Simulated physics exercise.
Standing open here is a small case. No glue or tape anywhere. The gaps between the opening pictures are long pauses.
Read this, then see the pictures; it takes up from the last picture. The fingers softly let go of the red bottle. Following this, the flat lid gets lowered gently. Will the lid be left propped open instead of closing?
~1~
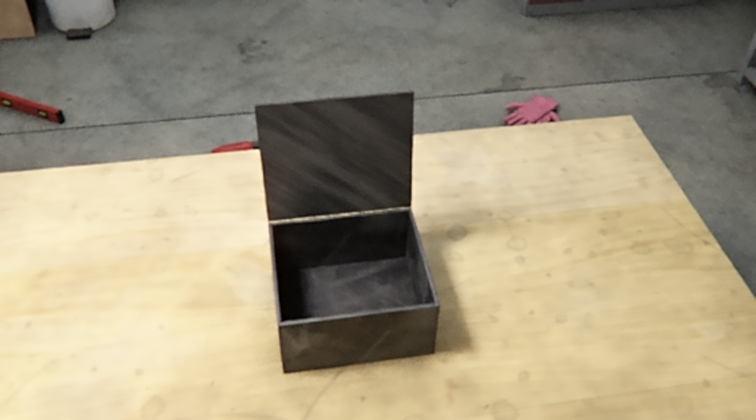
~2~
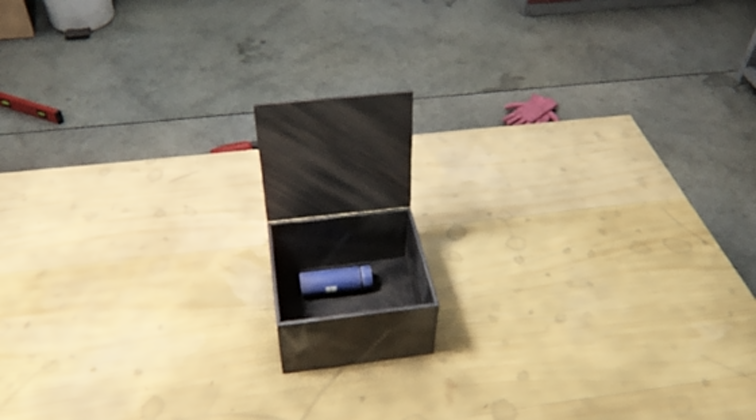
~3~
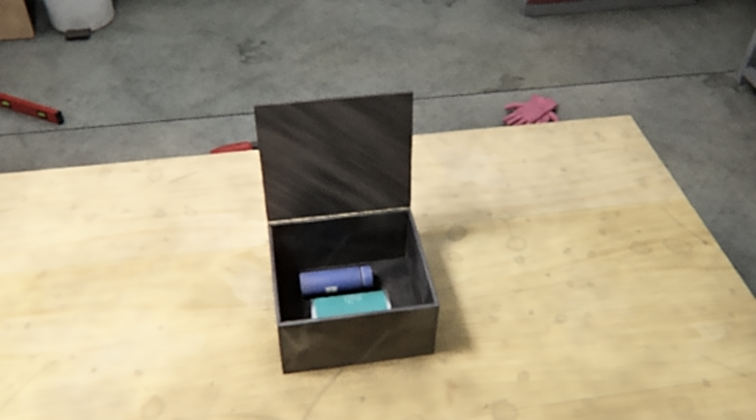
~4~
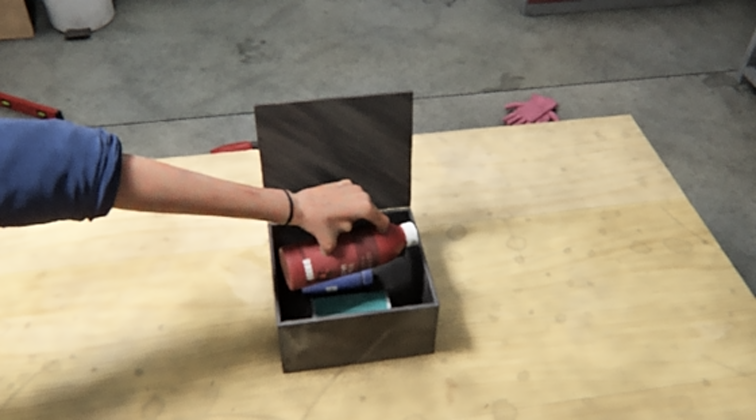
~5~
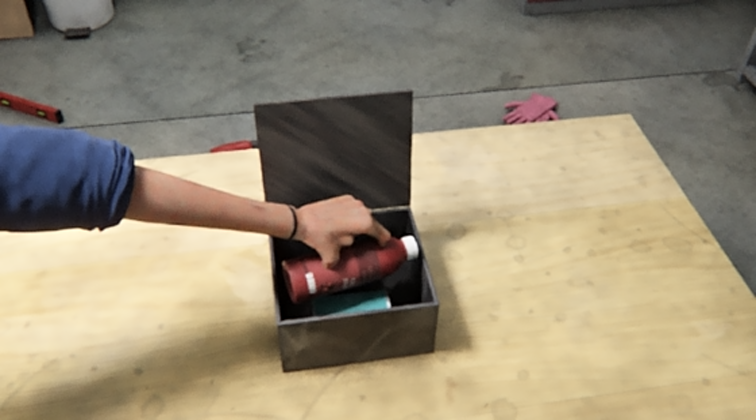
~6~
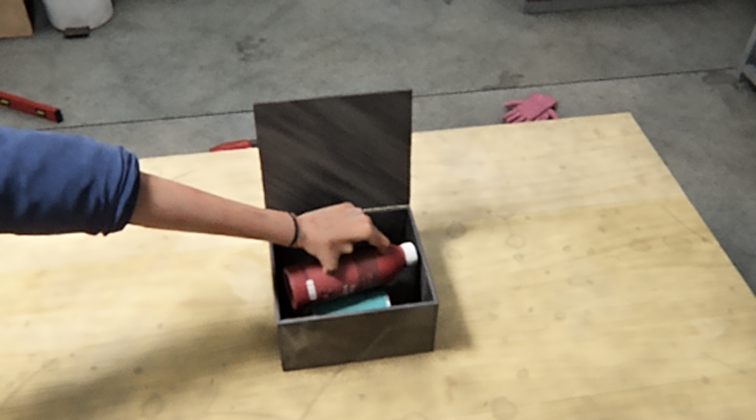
No, it closes flat.
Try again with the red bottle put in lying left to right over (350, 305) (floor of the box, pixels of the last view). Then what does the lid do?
Lid down.
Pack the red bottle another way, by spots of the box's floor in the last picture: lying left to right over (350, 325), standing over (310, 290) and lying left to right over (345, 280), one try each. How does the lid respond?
In case one it ends up closed, in case two it remains open and in case three it ends up closed.
Then, 0.40 s later than the last frame, red bottle moved about its own width near (351, 278); blue shaker moved about its own width.
Then, 1.30 s later than the last frame, lid 79° above the rim; red bottle moved about its own width near (351, 287); blue shaker moved about its own width.
Then, 1.70 s later than the last frame, lid 48° above the rim; red bottle moved about its own width near (351, 287); blue shaker moved about its own width.
Then, 2.00 s later than the last frame, lid 16° above the rim; red bottle moved about its own width near (351, 287); blue shaker moved about its own width.
When it is over, lid shut; moved from the start, red bottle; the other 2 as before. End places, in pixels of the last picture, red bottle near (351, 286).
